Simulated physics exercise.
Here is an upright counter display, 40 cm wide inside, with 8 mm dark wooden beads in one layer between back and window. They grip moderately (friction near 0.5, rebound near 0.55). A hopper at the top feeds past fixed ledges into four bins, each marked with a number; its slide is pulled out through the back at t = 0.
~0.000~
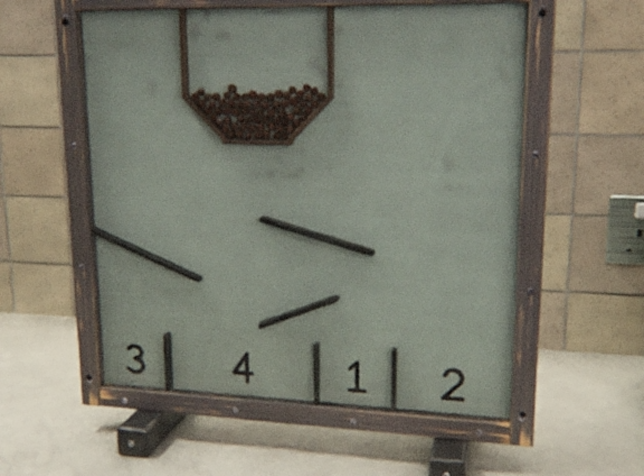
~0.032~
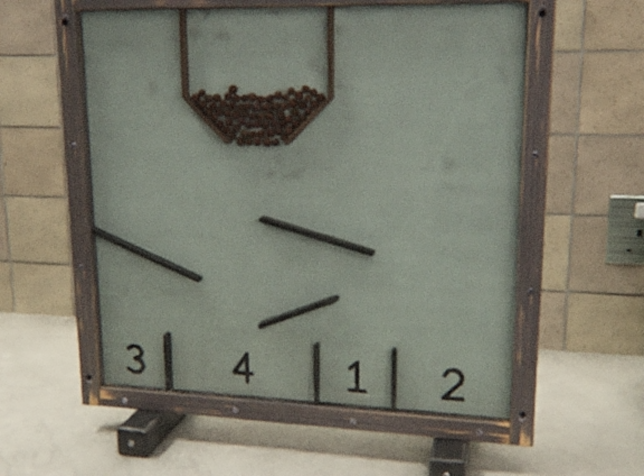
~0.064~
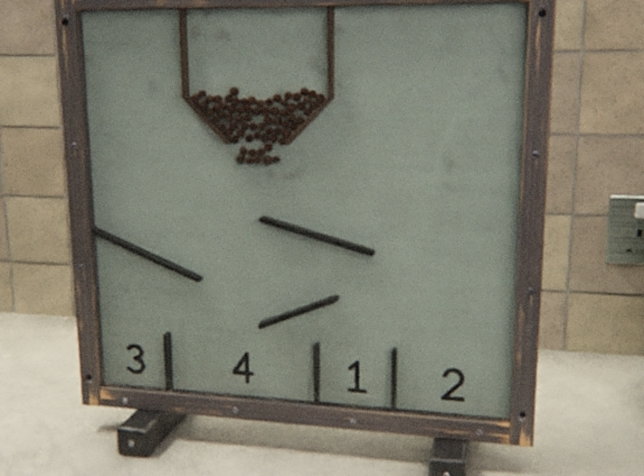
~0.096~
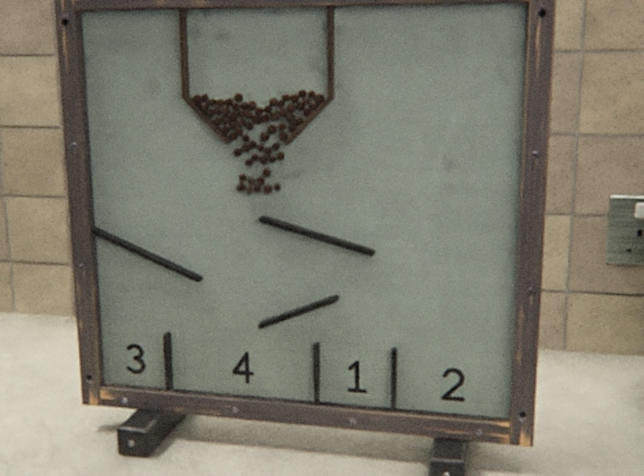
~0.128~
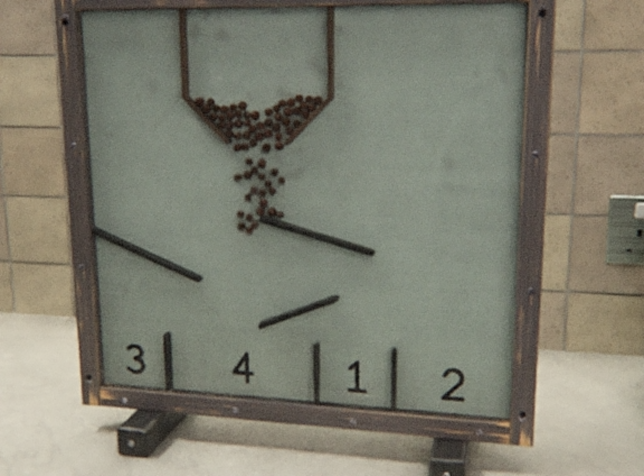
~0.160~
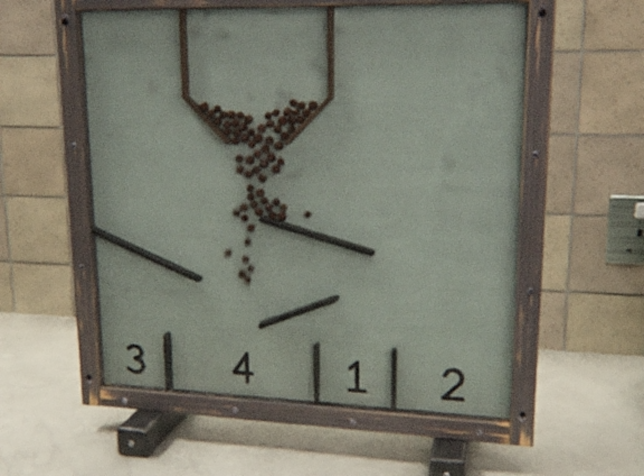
Dark beads pouring from a hopper in an upright framed panel, striking a sloping ledge and scattering, some dropping past its left end.
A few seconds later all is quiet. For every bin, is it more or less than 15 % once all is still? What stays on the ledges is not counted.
Bin 1 less, bin 2 more, bin 3 less, bin 4 more than 15 %.
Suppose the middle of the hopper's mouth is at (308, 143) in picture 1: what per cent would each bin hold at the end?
Bin 1: 0; bin 2: 85; bin 3: 0; bin 4: 15.
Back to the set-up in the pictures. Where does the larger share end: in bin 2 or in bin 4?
It is bin 4.
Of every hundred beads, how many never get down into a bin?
About 0 per cent.
By 0.24 s 90 % have left the hopper; down in the bins, no. 4, 10 %.
By 0.34 s 100 % have left the hopper; down in the bins, no. 4, 40 %.
By 0.55 s 100 % have left the hopper; down in the bins, no. 2, 10 %, no. 4, 65 %.
Settled by 1.4 s, no. 1, 0 %, no. 2, 35 %, no. 3, 0 %, no. 4, 65 %.
